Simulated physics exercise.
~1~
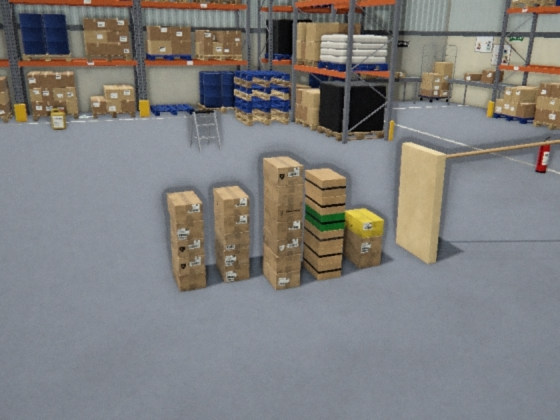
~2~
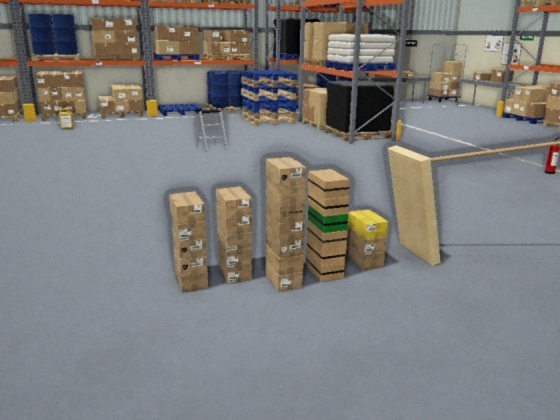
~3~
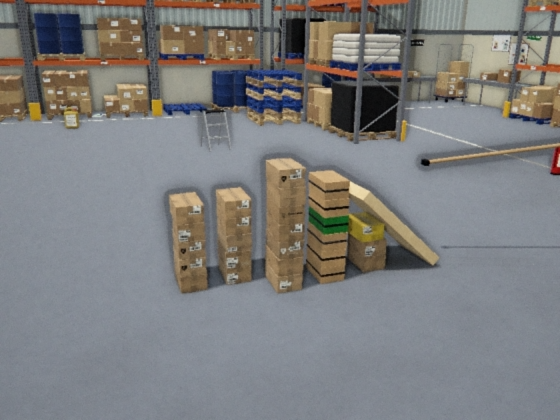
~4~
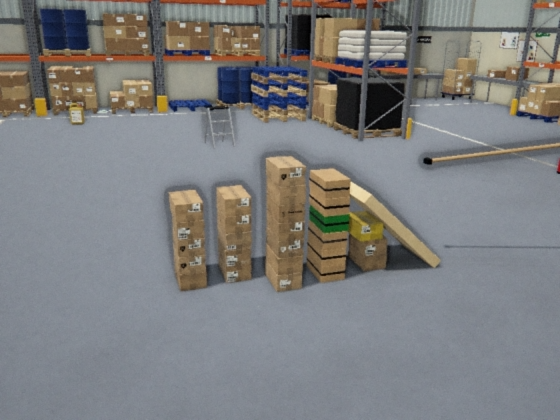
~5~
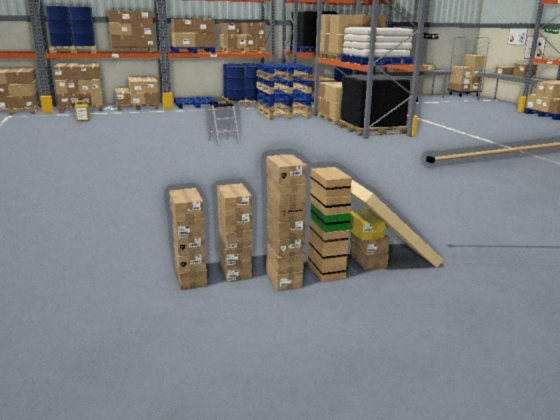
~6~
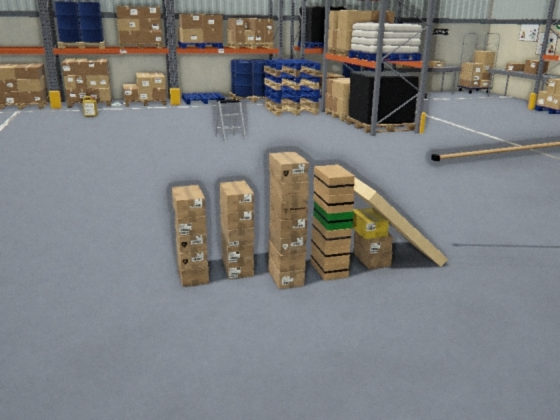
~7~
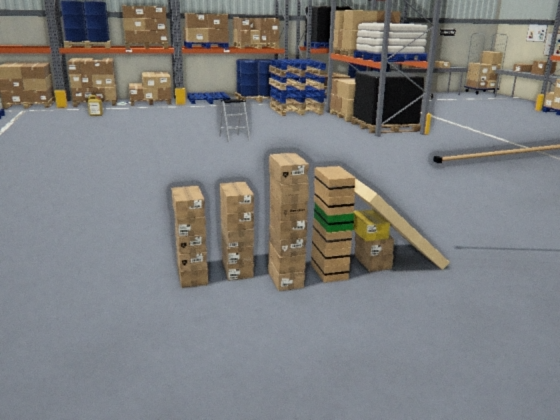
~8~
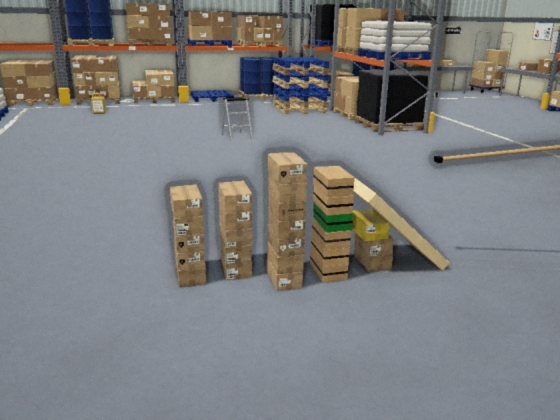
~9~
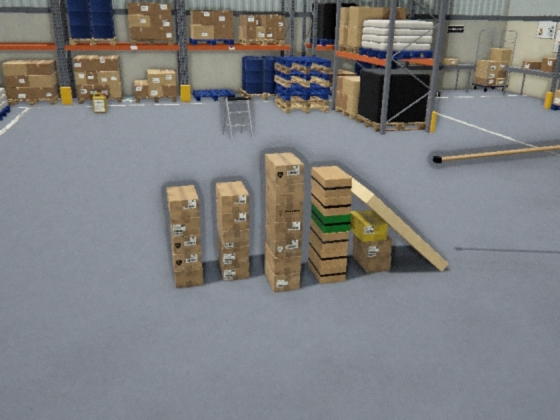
Wooden board tipping left in a warehouse and coming to rest leaning against a row of parcel stacks, which stay standing.
